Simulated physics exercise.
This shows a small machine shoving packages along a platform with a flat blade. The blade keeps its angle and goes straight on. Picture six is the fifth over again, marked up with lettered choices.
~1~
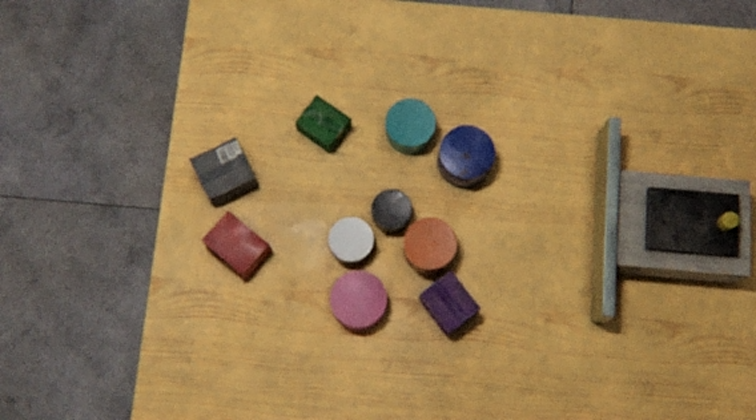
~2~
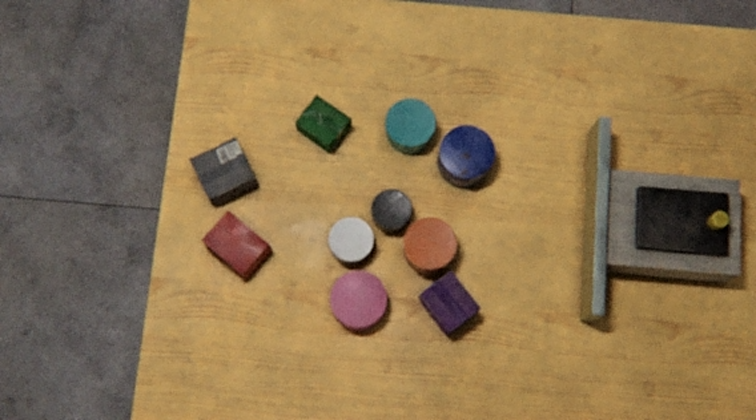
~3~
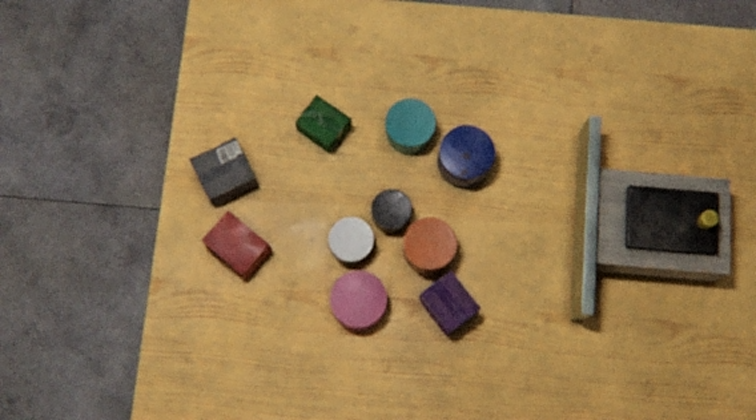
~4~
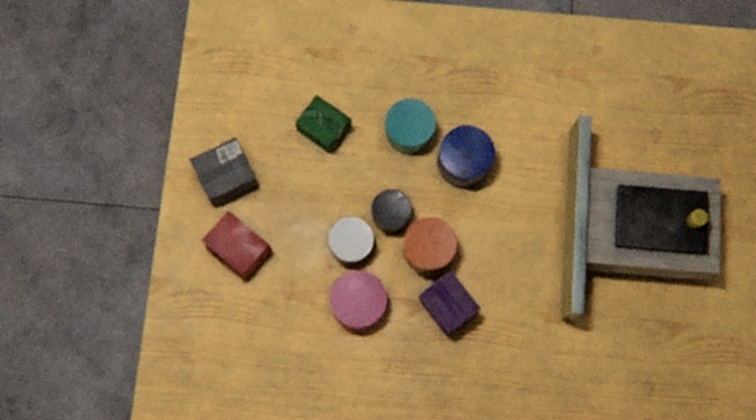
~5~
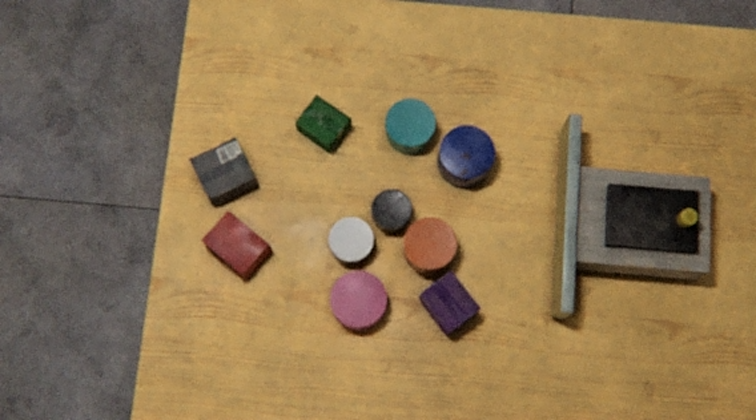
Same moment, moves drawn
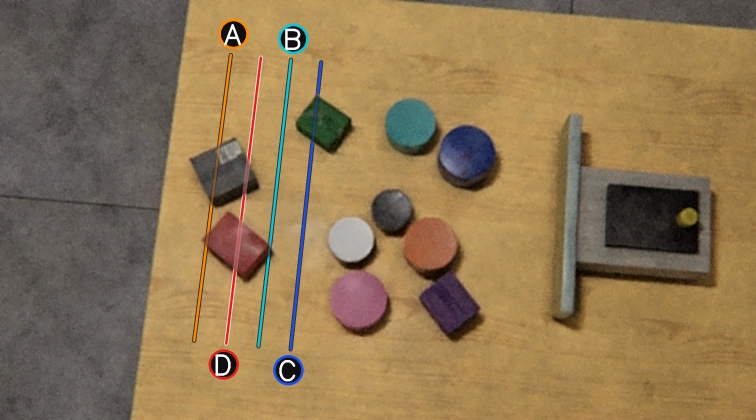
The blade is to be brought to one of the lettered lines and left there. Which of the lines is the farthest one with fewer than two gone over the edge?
Line D.
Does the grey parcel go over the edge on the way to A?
By then, yes.
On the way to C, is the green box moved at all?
By then, yes.
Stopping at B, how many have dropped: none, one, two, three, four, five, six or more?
By then, none.
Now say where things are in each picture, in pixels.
Red crate (238, 245); orange pail (429, 247); turquoise pail (410, 127), in the first picture.
Robot (676, 220); grey parcel (225, 172), in the second picture.
Robot (666, 219); white pail (351, 242), in the third picture.
Robot (655, 218); green box (323, 125), in the fourth picture.
Robot (645, 217); pink canister (359, 301); red crate (238, 245); orange pail (429, 247), in the fifth picture.
On the marked copy, A at (213, 193); B at (275, 198); C at (306, 201); D at (244, 196).
Taking D. A third of the way, robot (527, 207); purple parcel (417, 309); turquoise pail (388, 119).
Two thirds of the way, robot (408, 197); red crate (226, 249); white pail (259, 223).
When it is over, robot (316, 189); grey parcel (170, 169); red crate (160, 259); none fallen.
As for the rest, A drops three; B is within the limit but short; C is within the limit but short.
